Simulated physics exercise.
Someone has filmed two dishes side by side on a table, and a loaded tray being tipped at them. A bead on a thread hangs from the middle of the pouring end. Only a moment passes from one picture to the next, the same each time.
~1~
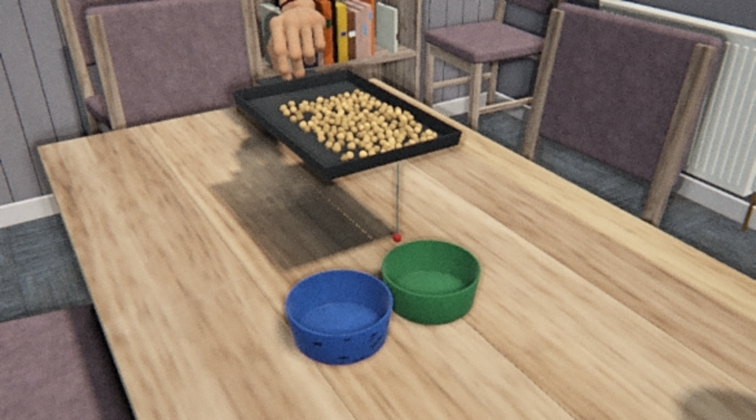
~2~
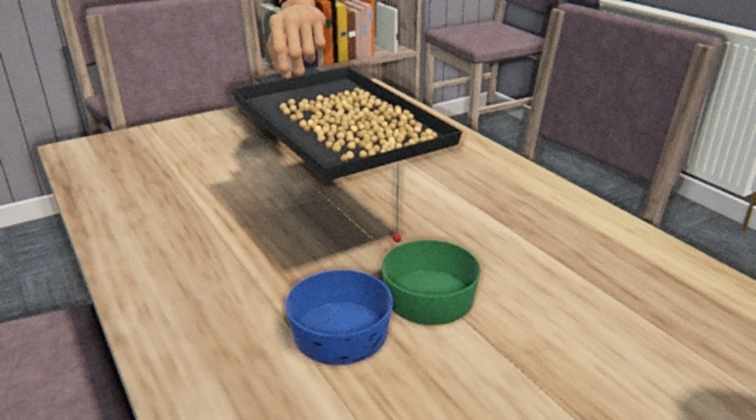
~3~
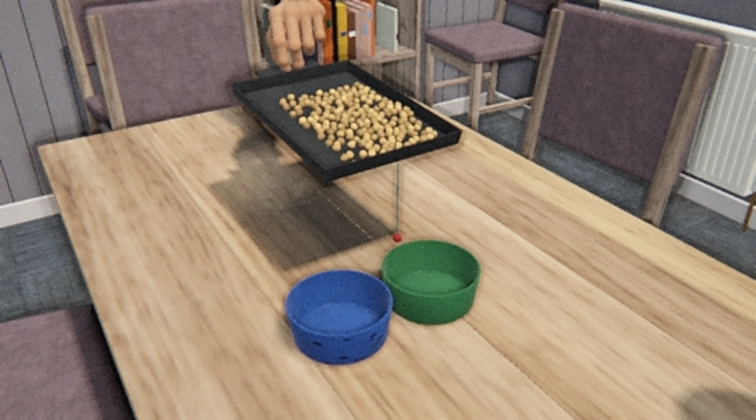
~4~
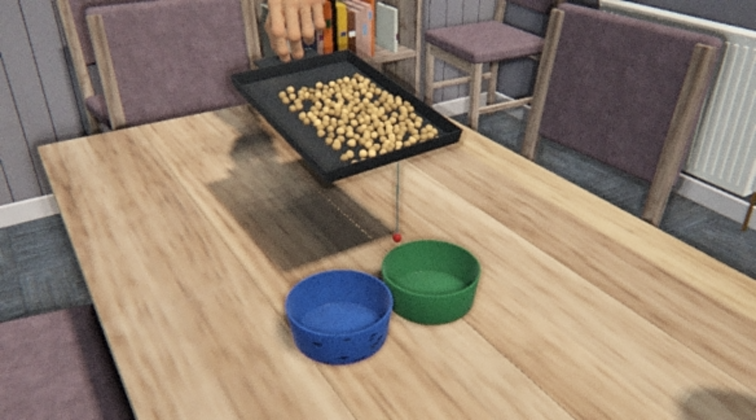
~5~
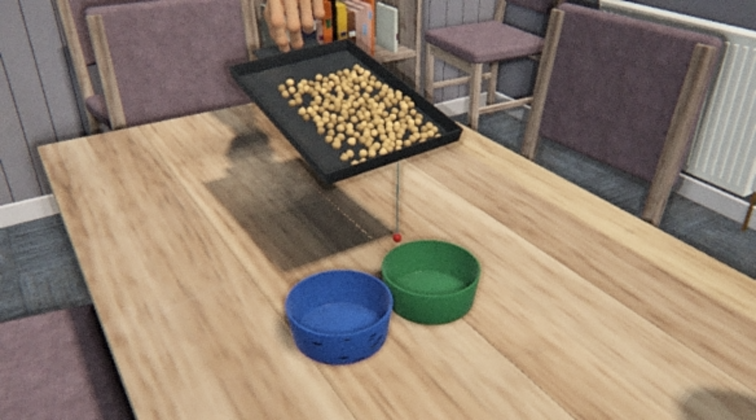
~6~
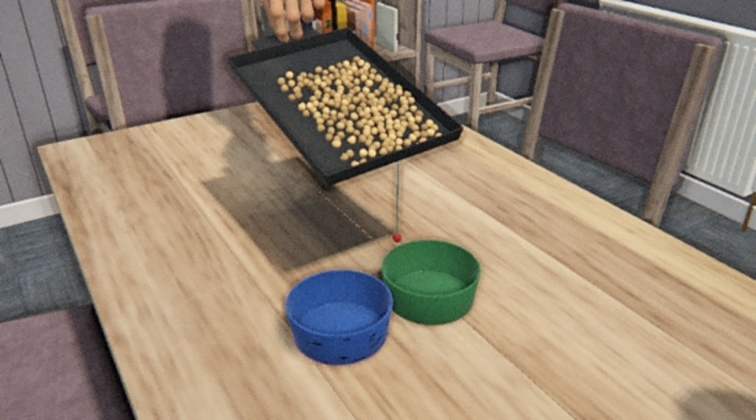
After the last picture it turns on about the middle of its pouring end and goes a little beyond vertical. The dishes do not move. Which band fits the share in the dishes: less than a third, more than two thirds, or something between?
They take more than two thirds between them.
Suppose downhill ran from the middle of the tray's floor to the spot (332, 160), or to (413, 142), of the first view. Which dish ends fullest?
At the first place the left dish, at the second the dish on the right.
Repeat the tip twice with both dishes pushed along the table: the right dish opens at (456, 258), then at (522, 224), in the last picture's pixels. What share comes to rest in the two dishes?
In turn 80 and 10 in a hundred.
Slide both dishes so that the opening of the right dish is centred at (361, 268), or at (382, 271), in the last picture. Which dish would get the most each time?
The first try: The right dish. The second: The right dish.
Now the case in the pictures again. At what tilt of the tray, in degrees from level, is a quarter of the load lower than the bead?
Around 110° of tilt.
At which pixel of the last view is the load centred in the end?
Around (368, 317).
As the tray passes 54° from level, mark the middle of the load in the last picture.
Close to (366, 130).
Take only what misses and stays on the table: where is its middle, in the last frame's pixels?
Around (354, 282).
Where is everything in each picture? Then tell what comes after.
In the first frame, corners of the pouring end (327, 166) and (459, 131), level; middle of the load (363, 123), dried chickpeas; left dish (366, 344); right dish (460, 305); bead on its thread (397, 238).
In the second frame, corners of the pouring end (327, 166) and (459, 131), level; middle of the load (363, 122).
In the third frame, corners of the pouring end (327, 167) and (459, 130), tipped barely, lowest at the left corner; middle of the load (363, 119).
In the fourth frame, corners of the pouring end (327, 170) and (459, 129), tipped a little, lowest at the left corner; middle of the load (363, 114).
In the fifth frame, corners of the pouring end (327, 172) and (460, 128), tipped a little, lowest at the left corner; middle of the load (363, 110).
In the sixth frame, corners of the pouring end (327, 174) and (460, 127), tipped a little, lowest at the left corner; middle of the load (363, 106); left dish (366, 344); right dish (460, 305).
Just after the last frame, tray tipped steeply; every one on the tray.
A moment on, tray tipped right over; almost all on the tray; just a few in the left dish; just a few in the air.
Further on, tray tipped past a quarter turn; roughly half in the left dish; roughly a third in the right dish; roughly a quarter outside both.
When it is over, tray tipped past a quarter turn; roughly half in the left dish; roughly a third in the right dish; roughly a quarter outside both.
